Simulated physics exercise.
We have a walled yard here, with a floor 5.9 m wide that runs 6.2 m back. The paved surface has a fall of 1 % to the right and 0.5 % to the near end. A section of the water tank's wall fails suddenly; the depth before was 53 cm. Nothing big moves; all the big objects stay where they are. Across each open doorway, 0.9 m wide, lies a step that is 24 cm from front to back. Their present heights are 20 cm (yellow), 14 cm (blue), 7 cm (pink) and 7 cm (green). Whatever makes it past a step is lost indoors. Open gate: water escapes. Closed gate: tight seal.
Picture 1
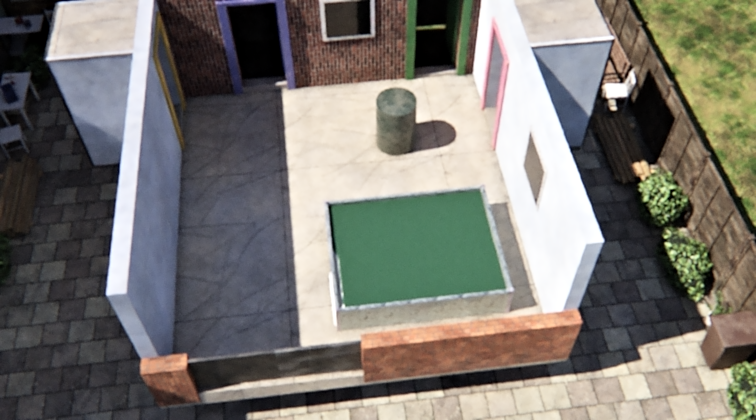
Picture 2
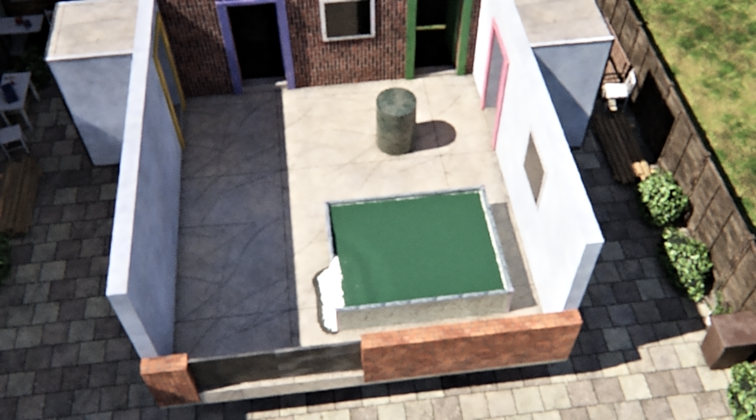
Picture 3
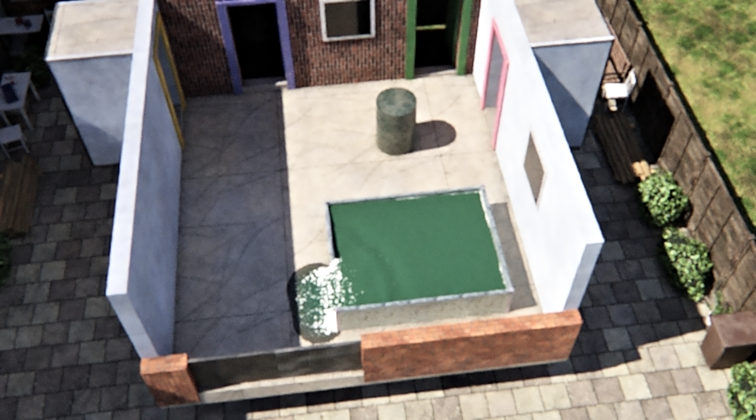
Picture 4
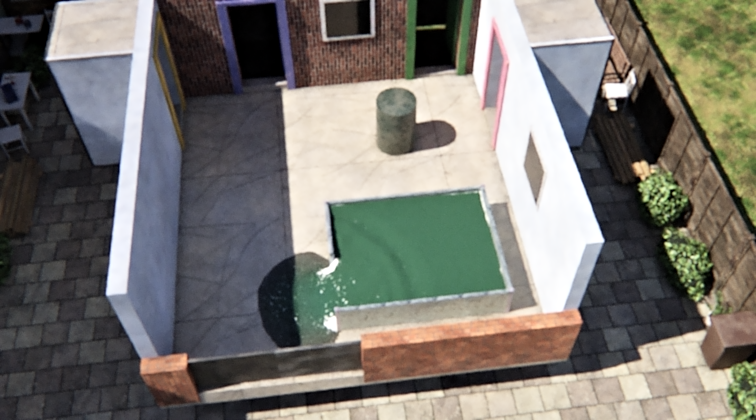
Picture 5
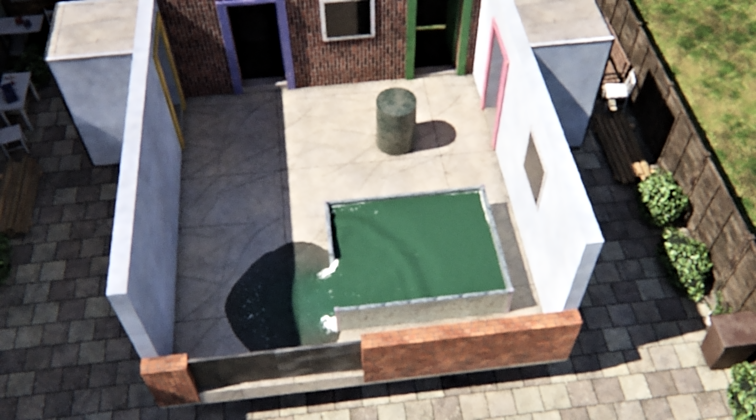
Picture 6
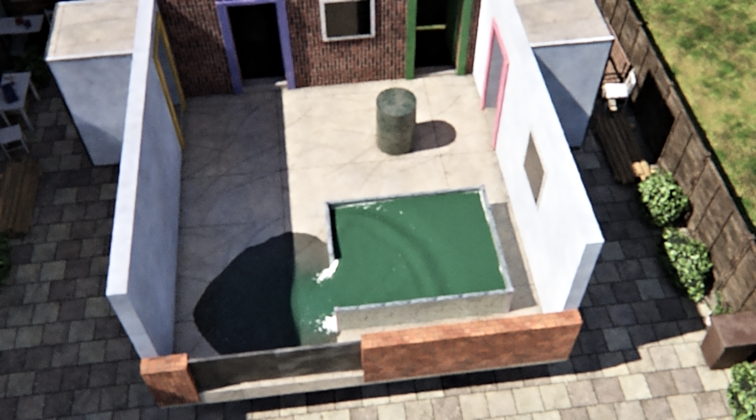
In the video, a rectangular tank of green water stands in a walled yard, then its left side breaks open near the front corner, and water pours out with white foam, spreading leftward across the paved floor in a widening dark pool.
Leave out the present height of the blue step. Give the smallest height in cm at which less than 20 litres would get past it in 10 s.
Close to 10.5 cm is just enough.
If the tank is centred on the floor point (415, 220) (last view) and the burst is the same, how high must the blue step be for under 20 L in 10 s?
In this case, 7.5 cm or so.
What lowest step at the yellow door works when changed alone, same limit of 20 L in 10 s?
I'd raise yellow to close to 7.5 cm.
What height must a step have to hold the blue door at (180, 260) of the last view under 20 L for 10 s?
Around 15 cm would do it.
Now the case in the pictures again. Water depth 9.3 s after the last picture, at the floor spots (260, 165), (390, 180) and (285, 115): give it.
About 4, 4 and 8 cm.
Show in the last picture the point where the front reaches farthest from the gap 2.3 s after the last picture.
In the last picture, around (184, 126).
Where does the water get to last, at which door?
Last: Pink.
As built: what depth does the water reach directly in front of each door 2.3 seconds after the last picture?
Depths in cm: Yellow 1, blue 0, pink 0, green 0.
Then, 0.7 s after the last picture water covers 20 % of the floor, deepest (40 cm) near (173, 381); it has not reached the blue door.
Then, 2.3 s after the last picture water covers 30 % of the floor, deepest (30 cm) near (173, 371); it has not reached the blue door.
Then, 9.3 s after the last picture water covers 95 % of the floor, deepest (16 cm) near (519, 255); 9 cm at the blue door, 2 litres in over its 14 cm step.
At the blue door as built, the water peaked near 16 cm, 4.1 s after the last picture.
With a step of 9.5 cm, 33 litres would have come in within the 10 s; with 12.5 cm, 7 litres. So under 20 litres takes about 10.5 cm.
